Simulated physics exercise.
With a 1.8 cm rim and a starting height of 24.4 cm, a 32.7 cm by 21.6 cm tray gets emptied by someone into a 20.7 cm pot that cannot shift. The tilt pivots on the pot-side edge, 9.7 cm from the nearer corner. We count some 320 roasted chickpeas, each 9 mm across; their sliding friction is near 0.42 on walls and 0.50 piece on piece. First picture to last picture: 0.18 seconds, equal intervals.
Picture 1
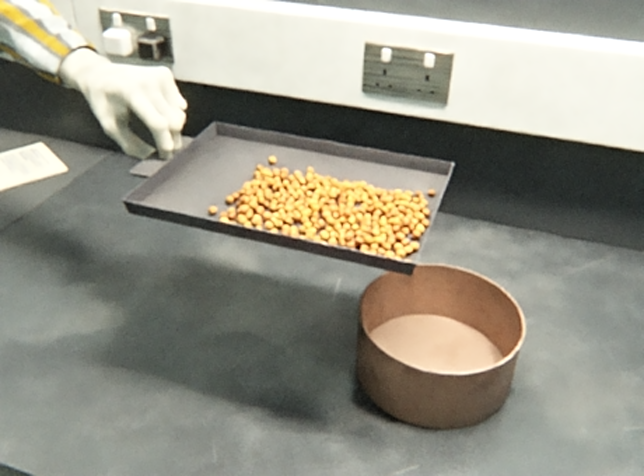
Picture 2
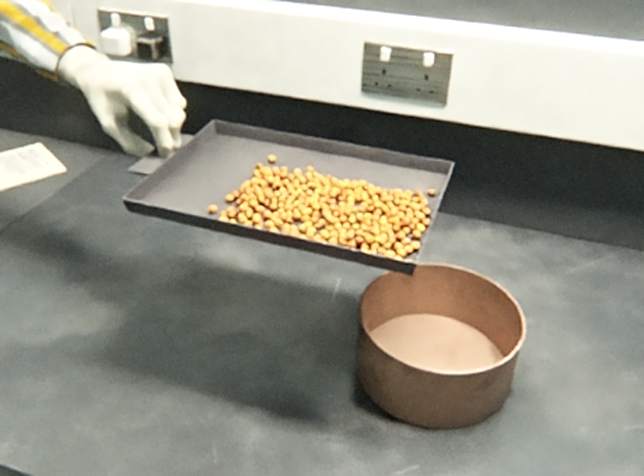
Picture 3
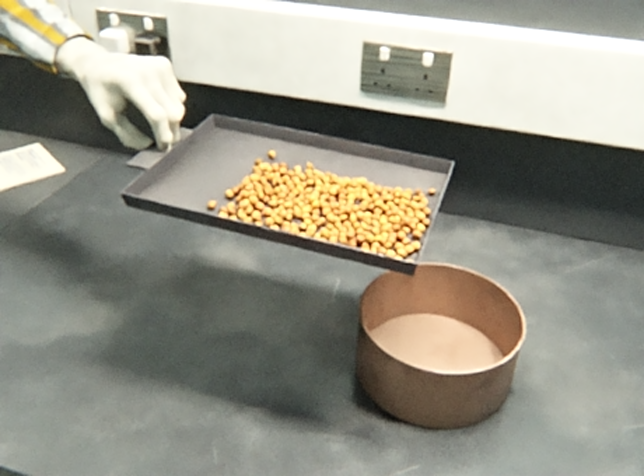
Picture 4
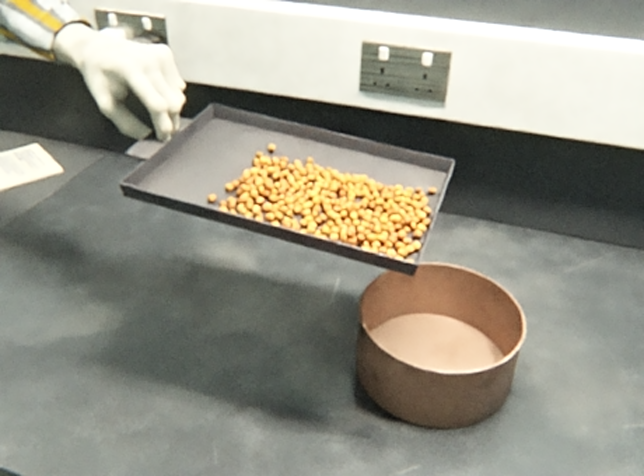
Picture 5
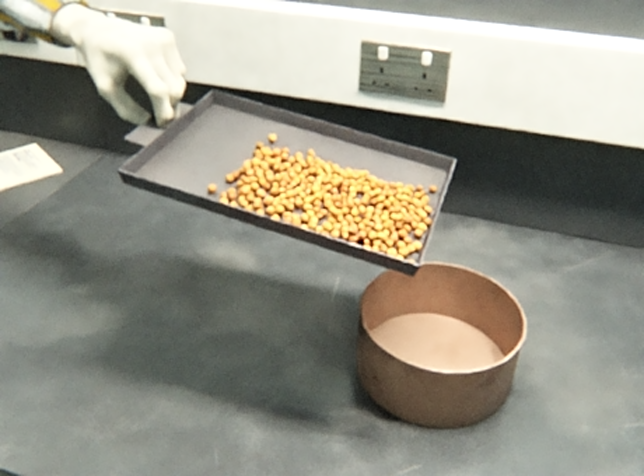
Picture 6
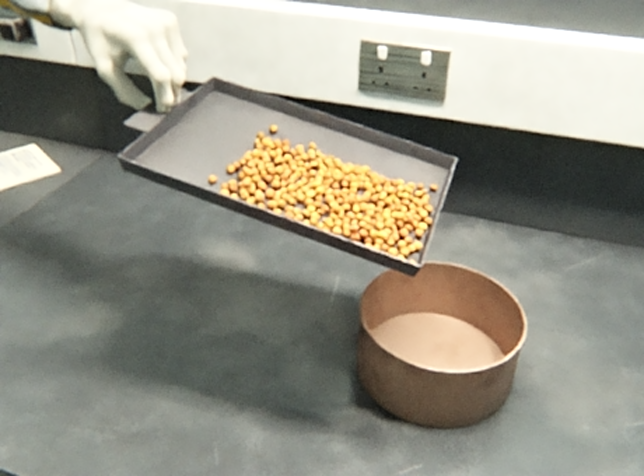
A white robotic-looking hand slowly raised the left end of a dark tray of roasted chickpeas, tilting it down toward a round copper-brown pot, while the chickpeas stayed bunched in almost the same place.
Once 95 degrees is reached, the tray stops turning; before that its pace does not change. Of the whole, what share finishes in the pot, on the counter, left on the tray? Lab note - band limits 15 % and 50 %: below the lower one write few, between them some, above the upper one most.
Pot = most; counter = some; left on the tray = few.
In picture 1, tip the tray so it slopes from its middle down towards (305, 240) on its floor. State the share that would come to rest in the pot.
Estimate: Some 20 per cent.
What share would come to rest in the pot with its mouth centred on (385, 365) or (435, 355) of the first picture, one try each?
Spot one: Some 60 per cent; spot two: Some 90 per cent.
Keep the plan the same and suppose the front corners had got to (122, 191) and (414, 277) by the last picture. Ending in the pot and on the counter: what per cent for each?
Final per cent - pot 20, counter 80.
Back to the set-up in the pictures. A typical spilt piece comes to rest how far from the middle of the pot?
Close to 18 cm, give or take.
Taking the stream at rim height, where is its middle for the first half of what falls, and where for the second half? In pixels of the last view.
Roughly (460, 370) to start, and after that (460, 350).
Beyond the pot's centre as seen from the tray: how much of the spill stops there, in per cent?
Share past the middle: Roughly 80 percent.
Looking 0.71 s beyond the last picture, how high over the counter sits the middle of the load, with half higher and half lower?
About 30 cm.
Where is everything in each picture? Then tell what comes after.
In the first picture, tray tilt 0 degrees, front corners at (127, 199) and (413, 261); middle of the pieces at (325, 210); pot at (441, 313).
In the second picture, tray tilt 0 degrees, front corners at (126, 197) and (414, 260); middle of the pieces at (326, 209).
In the third picture, tray tilt 2 degrees, front corners at (125, 192) and (415, 261); middle of the pieces at (326, 207).
In the fourth picture, tray tilt 4 degrees, front corners at (124, 182) and (416, 261), lowest corner right front; middle of the pieces at (326, 203).
In the fifth picture, tray tilt 8 degrees, front corners at (123, 169) and (417, 262), lowest corner right front; middle of the pieces at (327, 198).
In the sixth picture, tray tilt 11 degrees, front corners at (123, 156) and (419, 263), lowest corner right front; middle of the pieces at (329, 194); pot at (442, 311).
Then, 0.42 s after the last picture, tilt 51 degrees; the tray holds 100 %, the pot 0 %.
Then, 0.71 s after the last picture, tilt 78 degrees; the tray holds 95 %, the pot 0 %.
Then, 1.10 s after the last picture, tilt 95 degrees; the tray holds 10 %, the pot 40 %.
In the end, pot 60 %, counter 40 %, tray 0 %.
